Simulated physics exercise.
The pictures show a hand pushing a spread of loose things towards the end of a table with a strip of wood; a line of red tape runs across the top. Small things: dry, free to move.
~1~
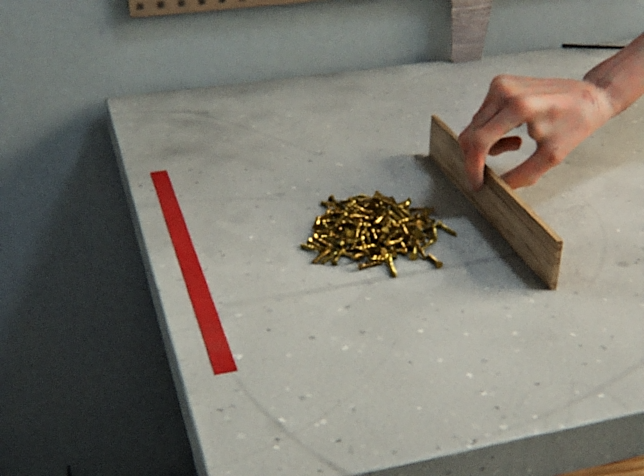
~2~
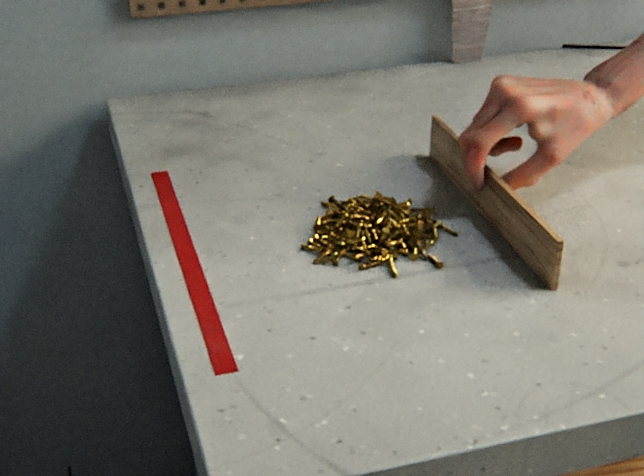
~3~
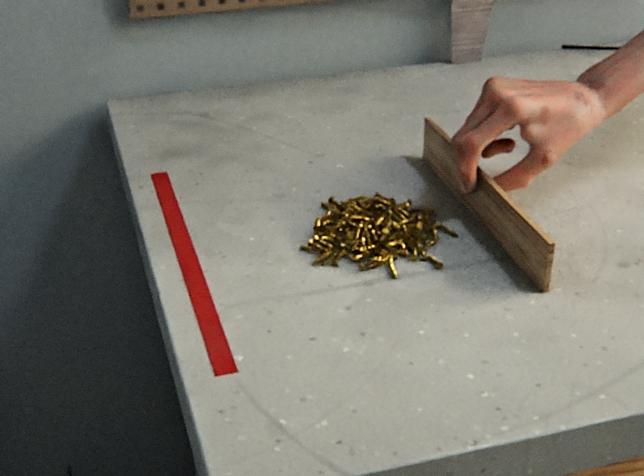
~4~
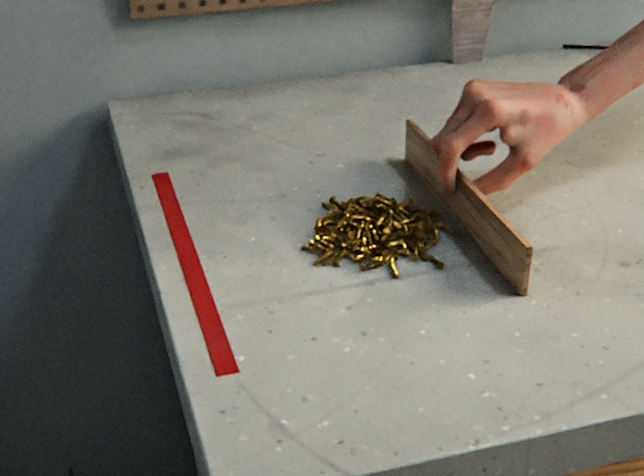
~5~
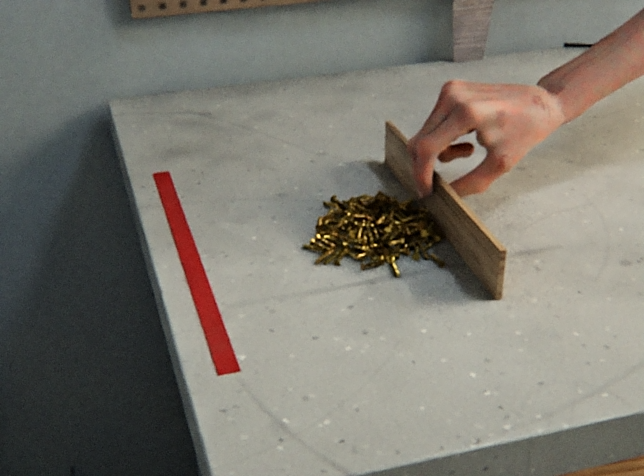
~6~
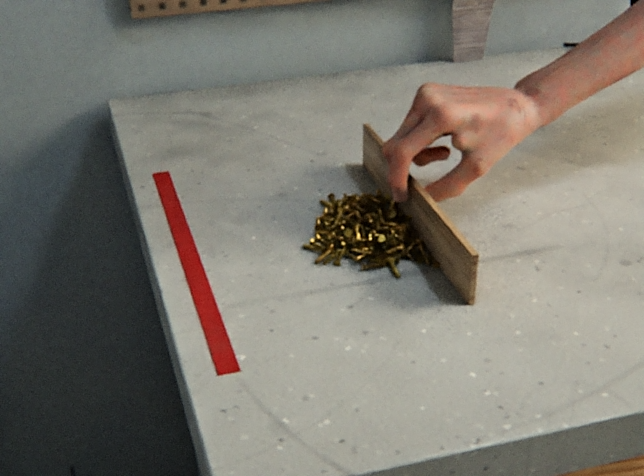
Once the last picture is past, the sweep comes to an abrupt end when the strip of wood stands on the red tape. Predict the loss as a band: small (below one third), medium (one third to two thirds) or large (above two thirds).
Large.
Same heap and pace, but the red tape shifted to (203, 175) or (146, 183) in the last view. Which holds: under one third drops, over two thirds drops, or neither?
First try: Under a third; second try: Beyond two thirds.
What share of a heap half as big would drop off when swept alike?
Near 80 per cent of the pieces.
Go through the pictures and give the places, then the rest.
The first picture shows strip of wood at (546, 253), at rest; red tape at (161, 179), about two fingers from the edge; edge at (150, 267); the heap at (376, 224), brass screws.
The second picture shows strip of wood at (547, 253), at rest.
The third picture shows strip of wood at (539, 255); the heap at (376, 225).
The fourth picture shows strip of wood at (517, 259).
The fifth picture shows strip of wood at (491, 262); the heap at (378, 224), a stray few pushed along.
The sixth picture shows strip of wood at (464, 266); red tape at (163, 181); edge at (153, 268); the heap at (367, 223), about half pushed along.
Soon, strip of wood still moving, near (293, 199); heap all on the table, its front near (216, 270).
A while on, strip of wood stopped at the red tape; heap about half over the edge.
Towards the end, strip of wood stopped at the red tape; heap most over the edge.
Finally, strip of wood stopped at the red tape; heap most over the edge.
